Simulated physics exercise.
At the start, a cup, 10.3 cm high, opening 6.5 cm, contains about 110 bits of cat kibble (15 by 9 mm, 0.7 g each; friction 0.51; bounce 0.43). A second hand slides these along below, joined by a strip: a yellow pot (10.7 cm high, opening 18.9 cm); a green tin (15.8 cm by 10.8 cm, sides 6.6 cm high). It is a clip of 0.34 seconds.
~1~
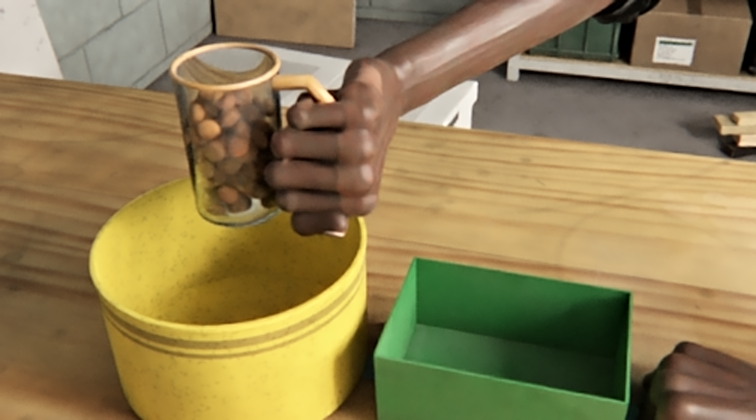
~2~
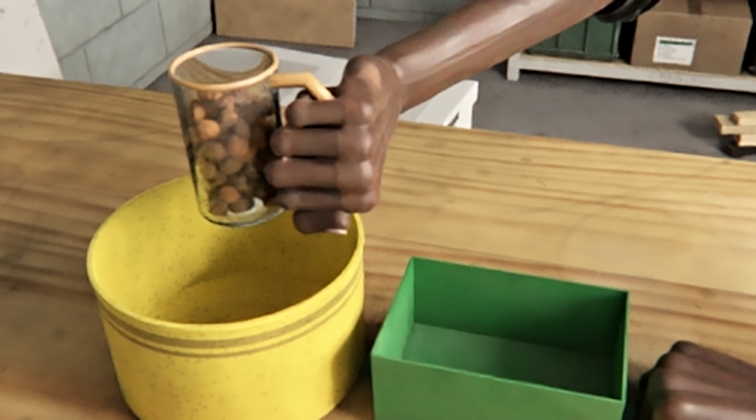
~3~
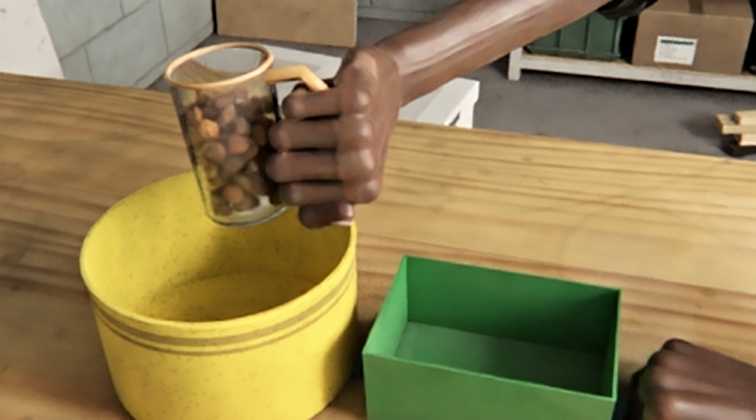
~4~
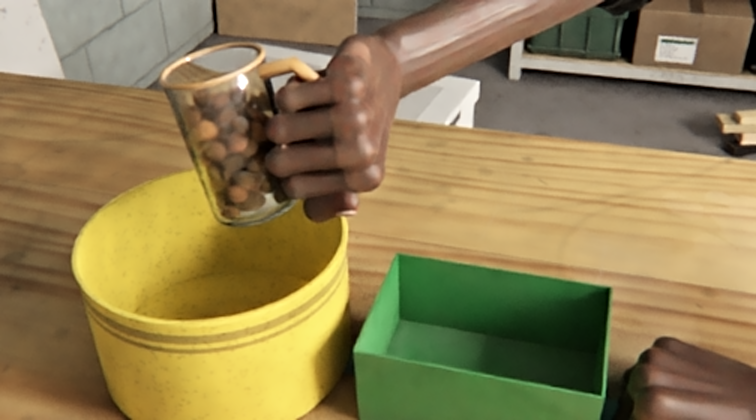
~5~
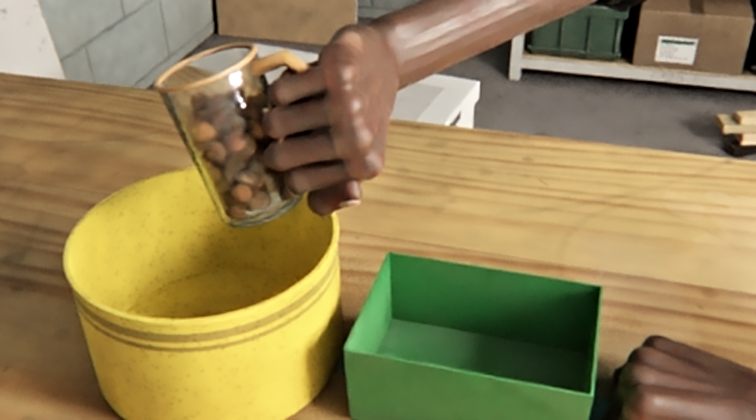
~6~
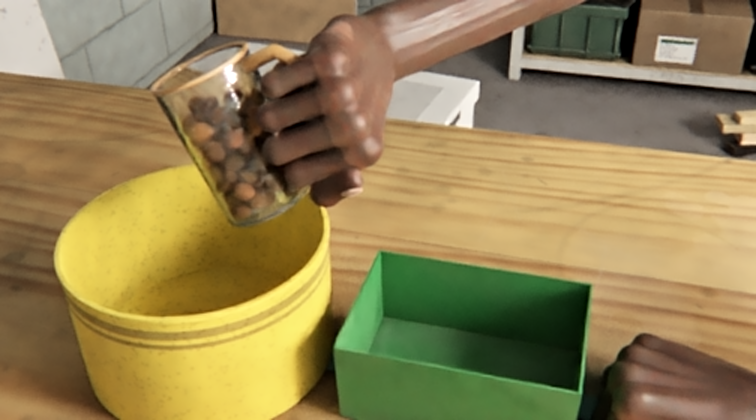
On a wooden table, a hand held a clear cup of brown kibble above a yellow pot and gradually tilted it left, while the pot and a green tin beside it slid slightly left.
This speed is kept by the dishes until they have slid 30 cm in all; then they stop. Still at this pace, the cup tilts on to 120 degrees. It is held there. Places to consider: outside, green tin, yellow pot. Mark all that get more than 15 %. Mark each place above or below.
Marks: Outside above, green tin above, yellow pot below.
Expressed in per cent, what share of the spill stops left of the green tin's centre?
Roughly 90 per cent.
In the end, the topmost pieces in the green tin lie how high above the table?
About 2.0 centimetres.
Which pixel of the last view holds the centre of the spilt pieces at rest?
Near pixel (60, 289).
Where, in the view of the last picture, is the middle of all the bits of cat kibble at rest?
Near (73, 292).
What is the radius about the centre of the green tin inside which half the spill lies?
I'd put it at around 10 cm, give or take.
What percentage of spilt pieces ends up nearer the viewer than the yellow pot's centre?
30 %.
Then, 0.91 s after the last picture, tilt 97 degrees; cup 100 %; middle of all pieces on or above the table near (248, 145).
Then, 1.67 s after the last picture, tilt 120 degrees; green tin 30 %, outside 60 %, yellow pot 5 %, cup 5 %, in the air 5 %; middle of all pieces on or above the table near (163, 292).
Then, 2.37 s after the last picture, tilt 120 degrees; green tin 35 %, outside 60 %, yellow pot 5 %; middle of all pieces on or above the table near (106, 294).
Then, 3.04 s after the last picture, tilt 120 degrees; green tin 35 %, outside 60 %, yellow pot 5 %; middle of all pieces on or above the table near (85, 290).
In the end, green tin 35 %, outside 60 %, yellow pot 5 %, cup 0 %.
